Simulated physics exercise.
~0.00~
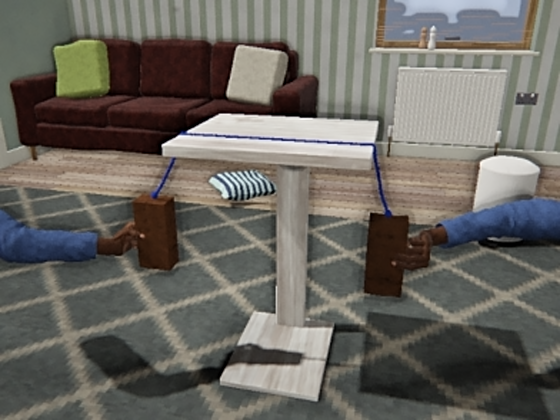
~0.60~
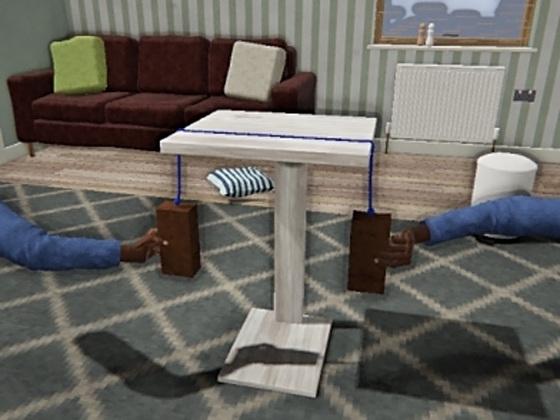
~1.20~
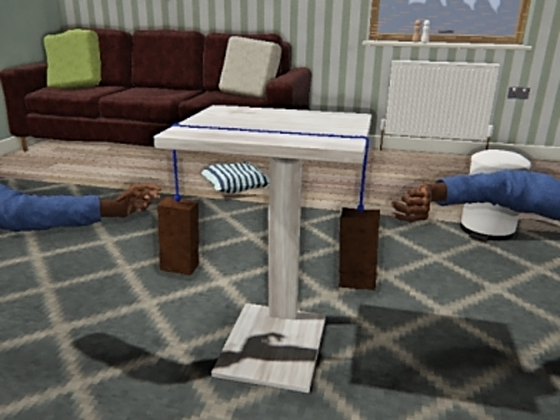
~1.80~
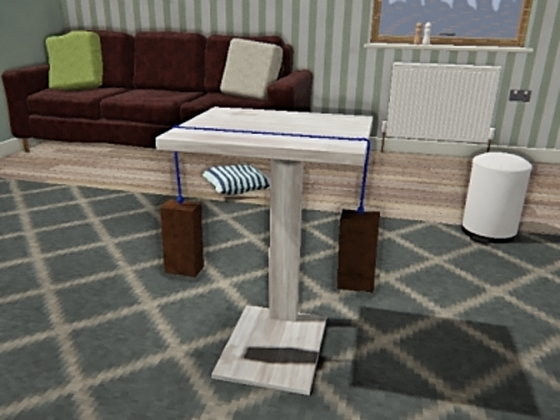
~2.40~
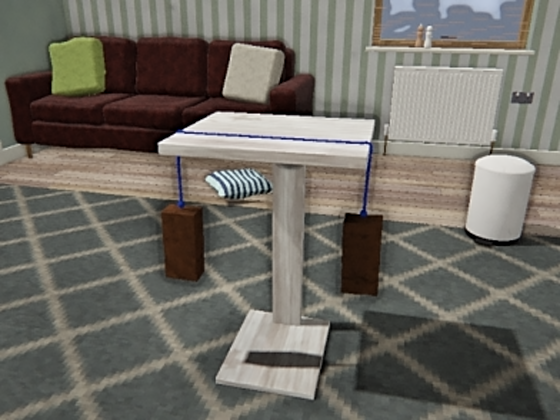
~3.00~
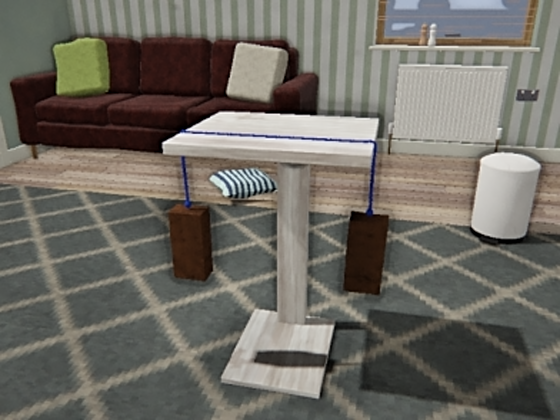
In a living room with a dark red sofa and a patterned grey carpet, a blue cord lies across the top of a pale side table, with a brown brick hanging at each end. Two hands in blue sleeves, one on each side, hold the bricks, the left one a little higher than the right. The hands bring the bricks slightly inward, towards the table. Then they let go and draw back out of view. The bricks hang still on the cord, neither side rising or sinking, and they stay balanced to the end as the view sways a little.
